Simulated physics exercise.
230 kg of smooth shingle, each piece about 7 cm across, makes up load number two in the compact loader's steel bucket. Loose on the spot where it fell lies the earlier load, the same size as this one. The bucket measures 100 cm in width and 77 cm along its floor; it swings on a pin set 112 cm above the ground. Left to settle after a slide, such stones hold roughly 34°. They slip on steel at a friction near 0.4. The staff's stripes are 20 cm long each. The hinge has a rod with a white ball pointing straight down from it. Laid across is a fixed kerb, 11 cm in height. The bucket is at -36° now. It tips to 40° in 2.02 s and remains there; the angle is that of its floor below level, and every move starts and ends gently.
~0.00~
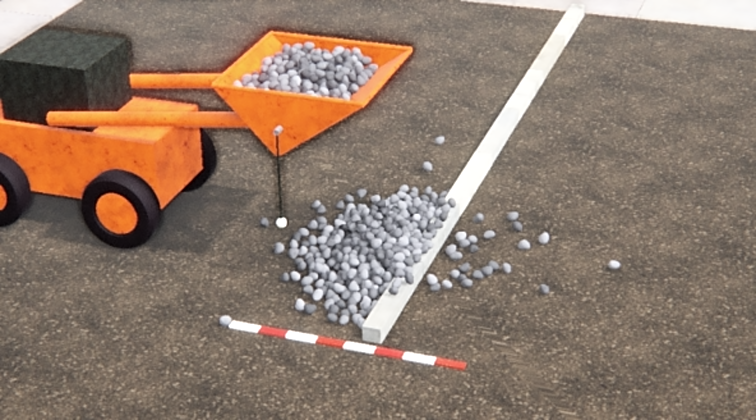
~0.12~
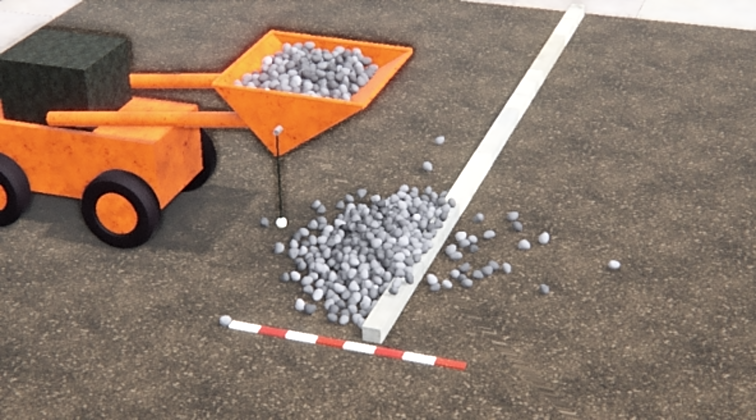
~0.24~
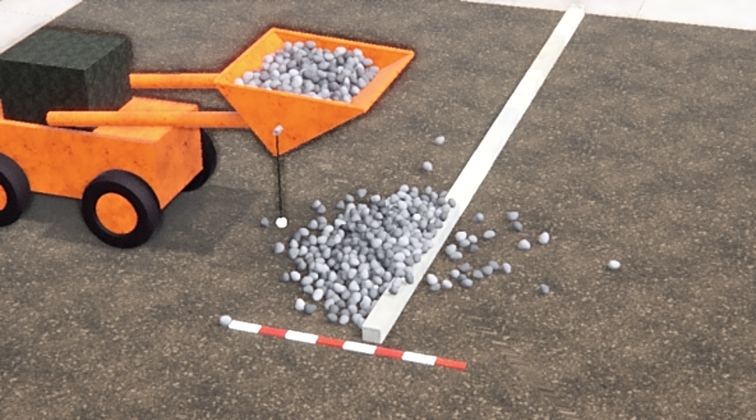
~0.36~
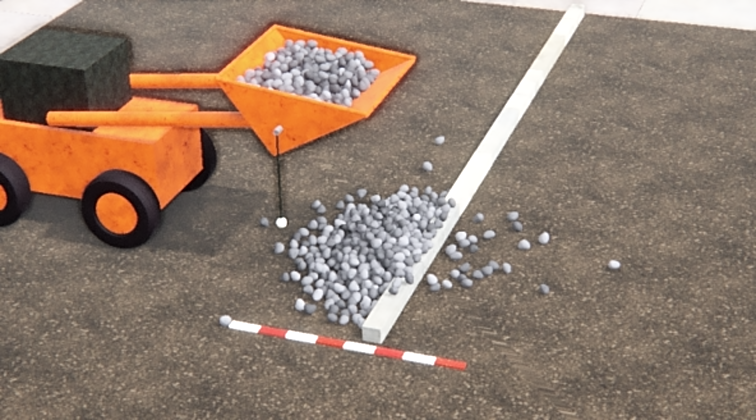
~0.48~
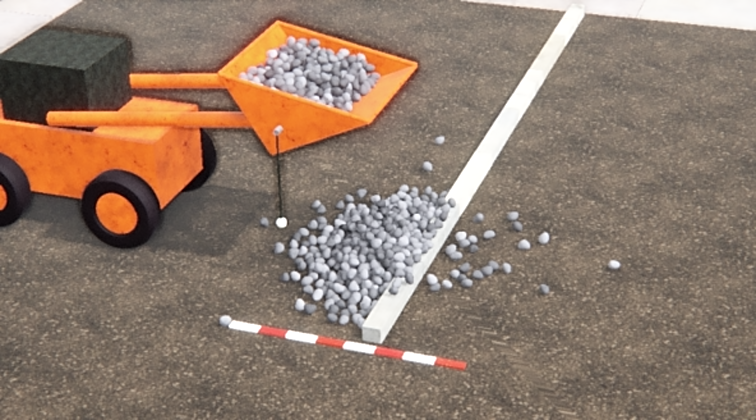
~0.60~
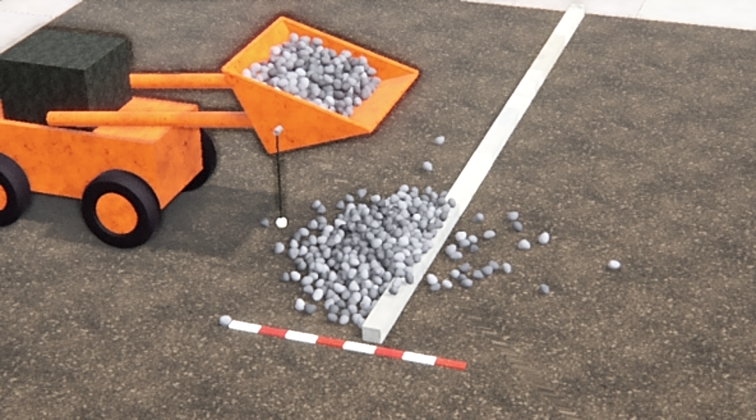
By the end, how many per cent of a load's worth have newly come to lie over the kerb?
About 58 per cent have newly come to lie there.
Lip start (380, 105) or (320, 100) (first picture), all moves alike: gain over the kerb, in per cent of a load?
Around 80 and 10 percent respectively.
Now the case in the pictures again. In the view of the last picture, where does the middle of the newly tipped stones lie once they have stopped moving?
Their centre ends up near (440, 249).
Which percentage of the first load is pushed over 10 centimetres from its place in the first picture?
Around 10 in a hundred.
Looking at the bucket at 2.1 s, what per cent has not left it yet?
Held: Around 10 % of the load.
After 1.5 s the floor is at 28°; in per cent of one load, 85 in the bucket, 110 on this side of the kerb, 5 over the kerb; the foremost stones are at (529, 258).
After 2.1 s the floor is at 40°; in per cent of one load, 8 in the bucket, 157 on this side of the kerb, 35 over the kerb; the foremost stones are at (538, 279).
After 2.5 s the floor is at 40°; in per cent of one load, 0 in the bucket, 144 on this side of the kerb, 56 over the kerb; the foremost stones are at (570, 288).
After 4.9 s the floor is at 40°; in per cent of one load, 0 in the bucket, 137 on this side of the kerb, 63 over the kerb; the foremost stones are at (601, 270). Net gain over the kerb, 58.
